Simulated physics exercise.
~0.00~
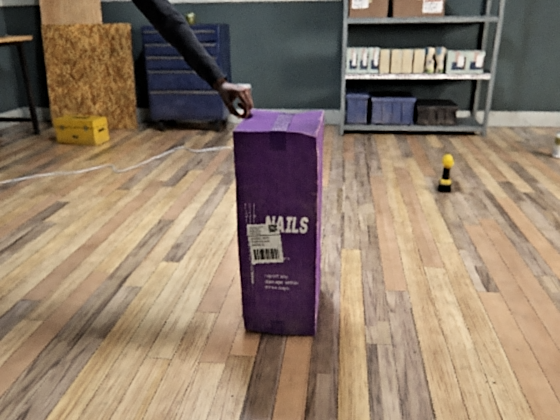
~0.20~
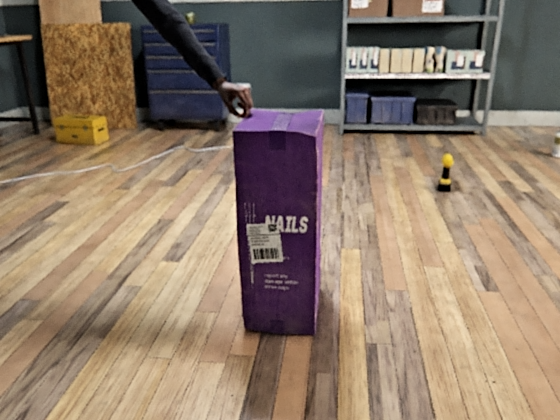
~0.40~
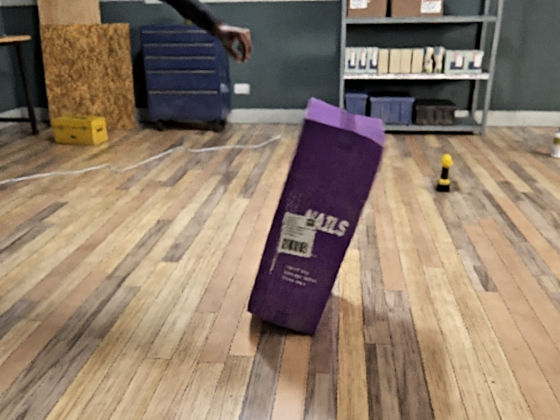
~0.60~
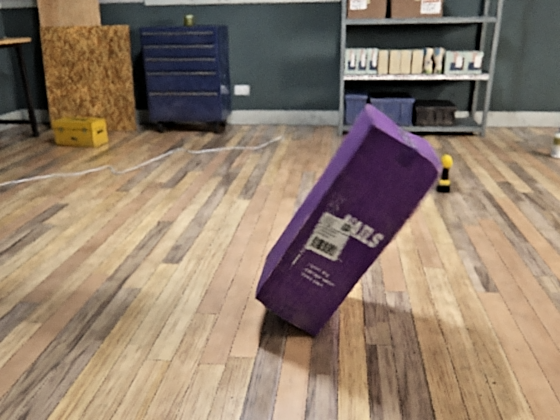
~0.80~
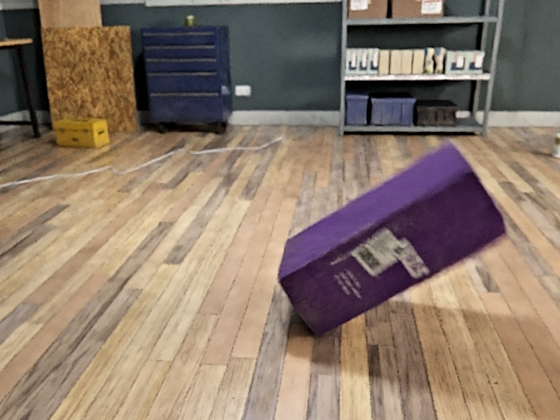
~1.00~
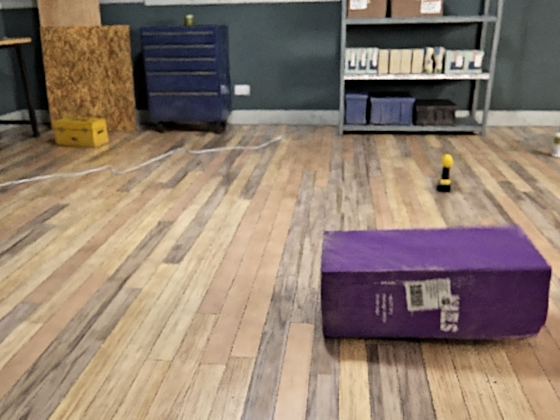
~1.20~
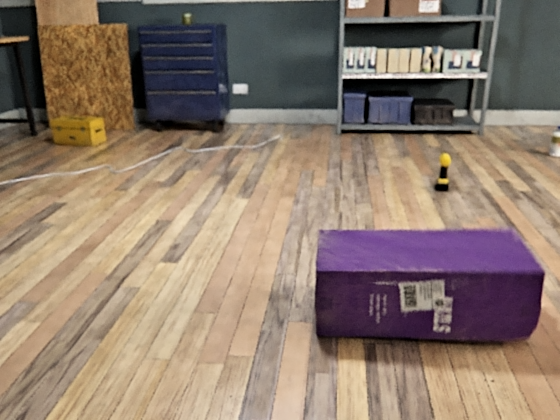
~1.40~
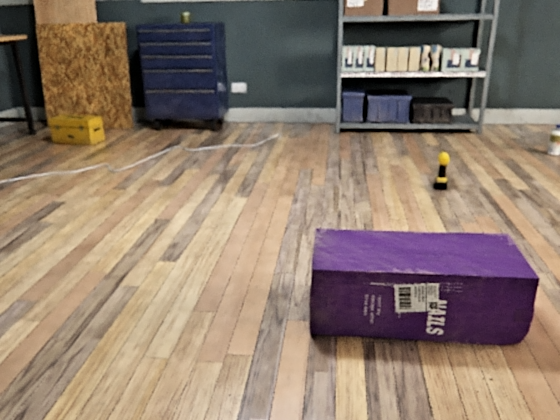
Tall purple box marked nails tilting to the right after a hand lets go, toppling and ending on its side on wooden floorboards.
